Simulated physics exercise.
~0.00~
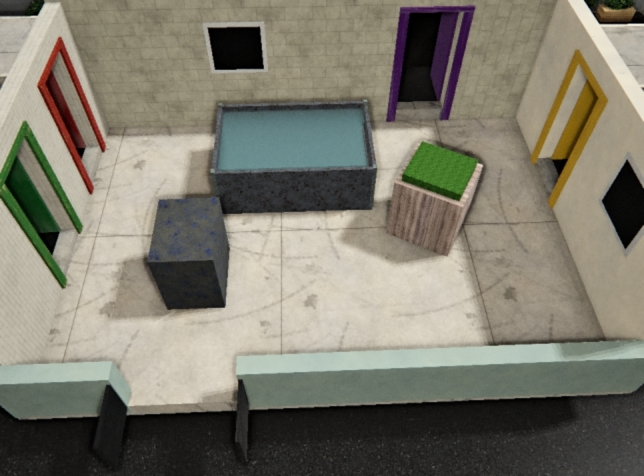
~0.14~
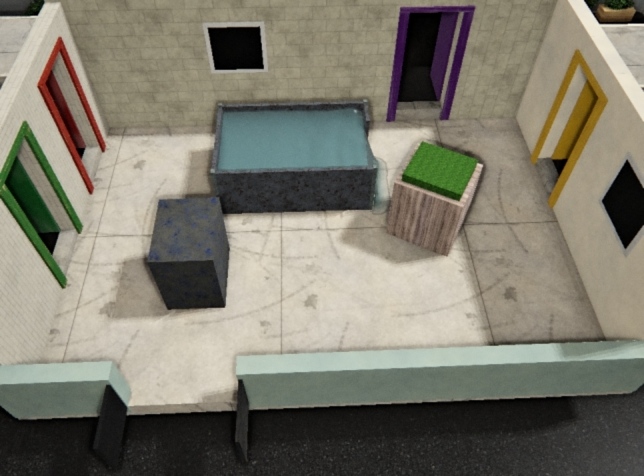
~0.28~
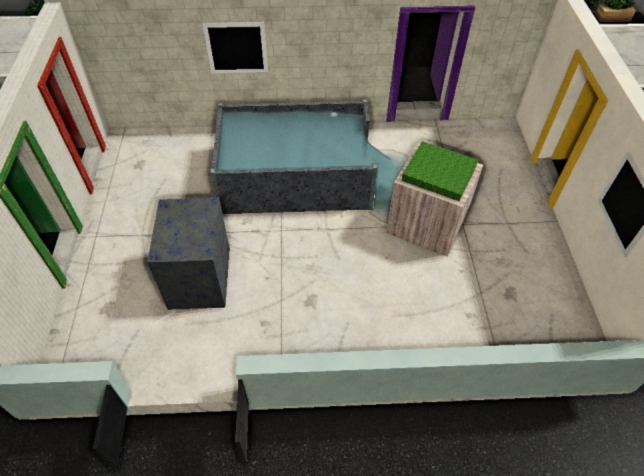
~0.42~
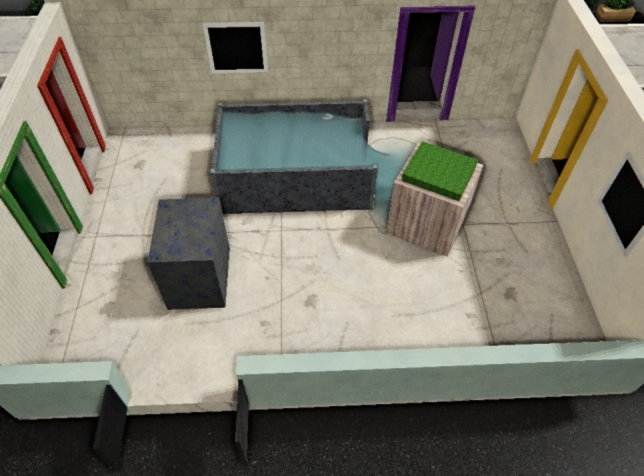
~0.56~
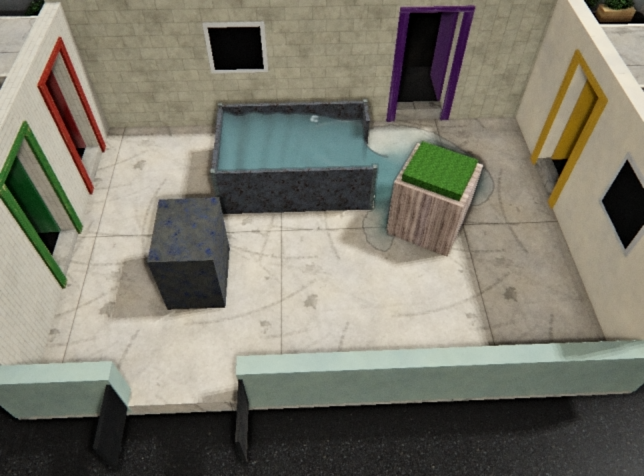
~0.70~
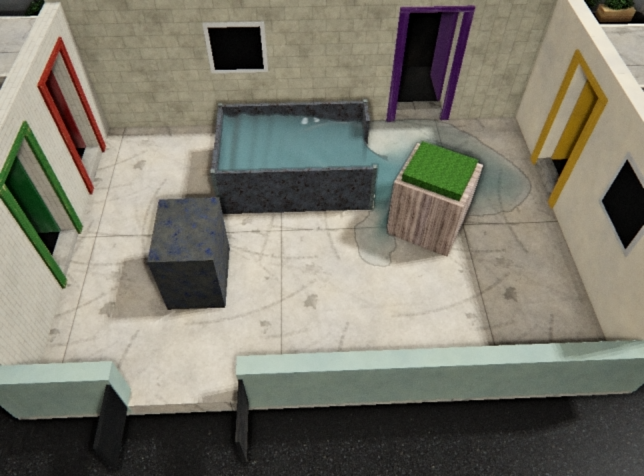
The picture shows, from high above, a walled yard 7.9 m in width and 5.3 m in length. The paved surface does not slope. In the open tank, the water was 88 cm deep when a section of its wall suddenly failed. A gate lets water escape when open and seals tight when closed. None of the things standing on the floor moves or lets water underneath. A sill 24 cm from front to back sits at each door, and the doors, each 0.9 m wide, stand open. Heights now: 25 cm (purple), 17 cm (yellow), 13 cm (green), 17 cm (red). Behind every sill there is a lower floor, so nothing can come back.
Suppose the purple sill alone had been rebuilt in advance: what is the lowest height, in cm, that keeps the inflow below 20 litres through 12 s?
About 19 cm.
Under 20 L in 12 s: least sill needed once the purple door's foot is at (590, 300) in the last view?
Minimum: Close to 11.0 cm.
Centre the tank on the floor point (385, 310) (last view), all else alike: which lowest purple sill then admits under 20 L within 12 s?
About 23 cm.
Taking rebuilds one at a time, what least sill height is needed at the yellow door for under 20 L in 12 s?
Yellow would need about 33 cm on its own.
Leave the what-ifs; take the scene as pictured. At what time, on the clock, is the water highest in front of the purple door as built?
Around 3.2 seconds.
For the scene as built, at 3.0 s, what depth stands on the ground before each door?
Depths in cm: Purple 21, yellow 31, green 0, red 0.
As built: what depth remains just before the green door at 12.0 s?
Depth: Near 8.5 cm.
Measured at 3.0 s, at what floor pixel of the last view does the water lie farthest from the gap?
The farthest wet point is roughly at (102, 389) in the last view.
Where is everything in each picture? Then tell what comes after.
The open tank at (294, 139) is whole and still, 88 cm deep; the purple door at (425, 76) is dry, in the first frame.
Water pours out at (367, 169) and has run 0.3 m, to (383, 174); about 9 cm deep outside, 88 cm at the back, in the second frame.
Water pours out at (367, 172) and has run 0.9 m, to a hidden place; about 16 cm deep outside, 88 cm at the back, in the third frame.
The gap is at (367, 173), the front 1.5 m out at a hidden place; the back of the open tank holds 88 cm, in the fourth frame.
The gap is at (366, 174), the front 2.1 m out at (488, 188); the back of the open tank holds 82 cm, in the fifth frame.
The front is at (526, 186), 2.8 m from the gap at (366, 174); 5.4 m2 of floor is wet, 74 cm left at the back; water is at the purple door at (425, 76), in the sixth frame.
After 1.4 s water covers 30 % of the floor, deepest (66 cm) near (396, 206); 9 cm at the purple door, 0 litres in over its 25 cm sill.
After 3.0 s water covers 55 % of the floor, deepest (33 cm) near (514, 131); 21 cm at the purple door, 0 litres in over its 25 cm sill.
After 12.0 s water covers 100 % of the floor, deepest (12 cm) near (61, 391); 7 cm at the purple door, 2 litres in over its 25 cm sill.
At the purple door as built, the water arrived by 0.7 s and peaked near 21 cm at 3.2 s.
Run again over the same 12 s with other heights there, 34 litres in over 16.5 cm, 7 litres over 22 cm. The limit of 20 litres is kept from about 19 cm up.
